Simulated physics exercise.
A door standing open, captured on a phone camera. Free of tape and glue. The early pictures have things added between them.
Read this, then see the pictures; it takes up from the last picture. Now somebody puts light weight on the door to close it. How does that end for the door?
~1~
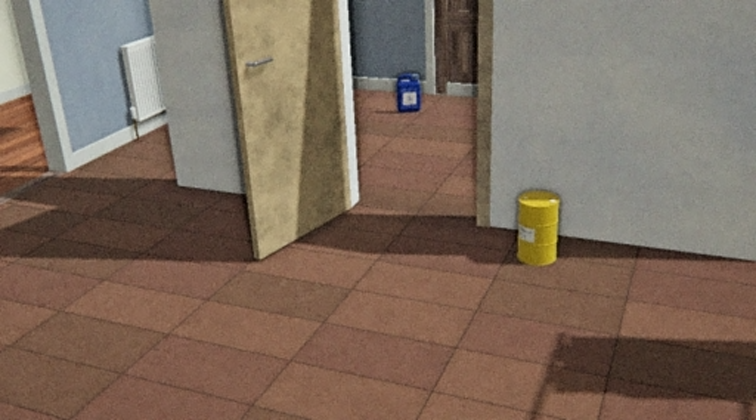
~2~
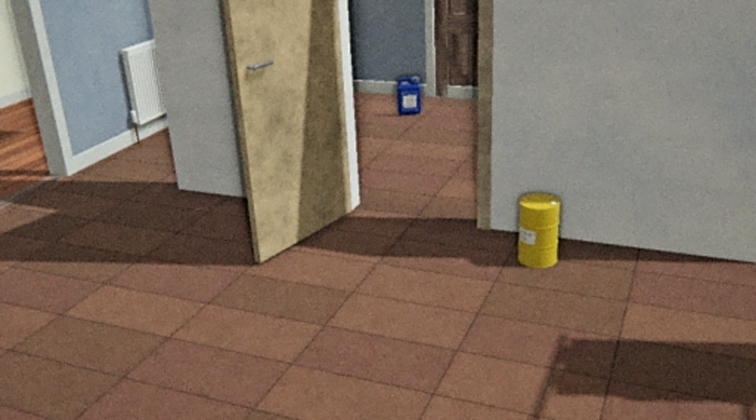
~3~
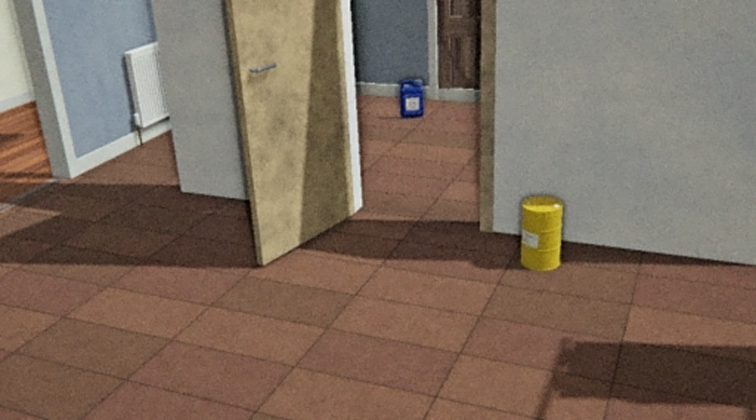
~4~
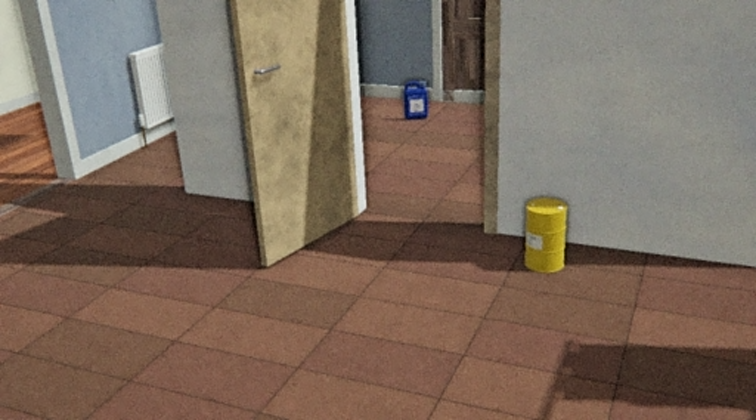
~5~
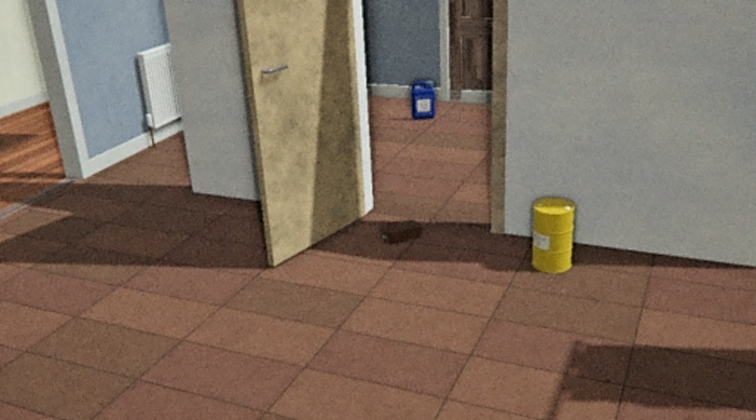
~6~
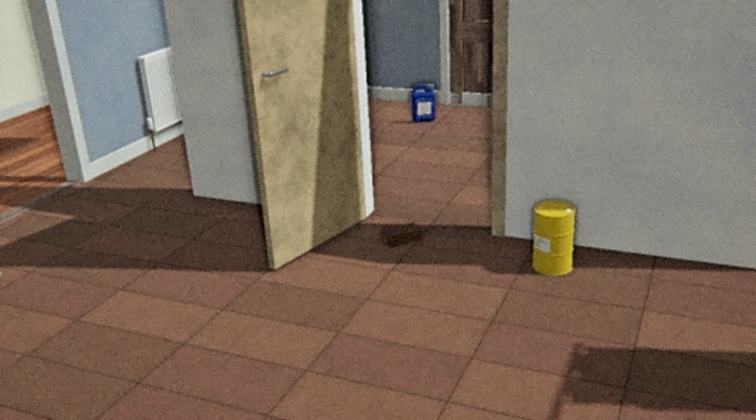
Most likely it will sit flush in the frame.
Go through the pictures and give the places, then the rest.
Door wide open and still; yellow canister (538, 228), in the first picture.
Door wide open and still; yellow canister (539, 231), in the second picture.
Door wide open and still; yellow canister (541, 233), in the third picture.
Door wide open and still; yellow canister (545, 235), in the fourth picture.
Door wide open and still; yellow canister (553, 235), in the fifth picture.
Door wide open and still; brown box (402, 235); yellow canister (553, 238), in the sixth picture.
Then, 1.10 s after the last picture, open by 53°.
Then, 1.60 s after the last picture, open by 20°; brown box slid about its own width near (431, 225).
At rest, open by 0°; moved from the start, brown box; yellow canister in place. Seen from the same camera at the end, brown box near (442, 213).
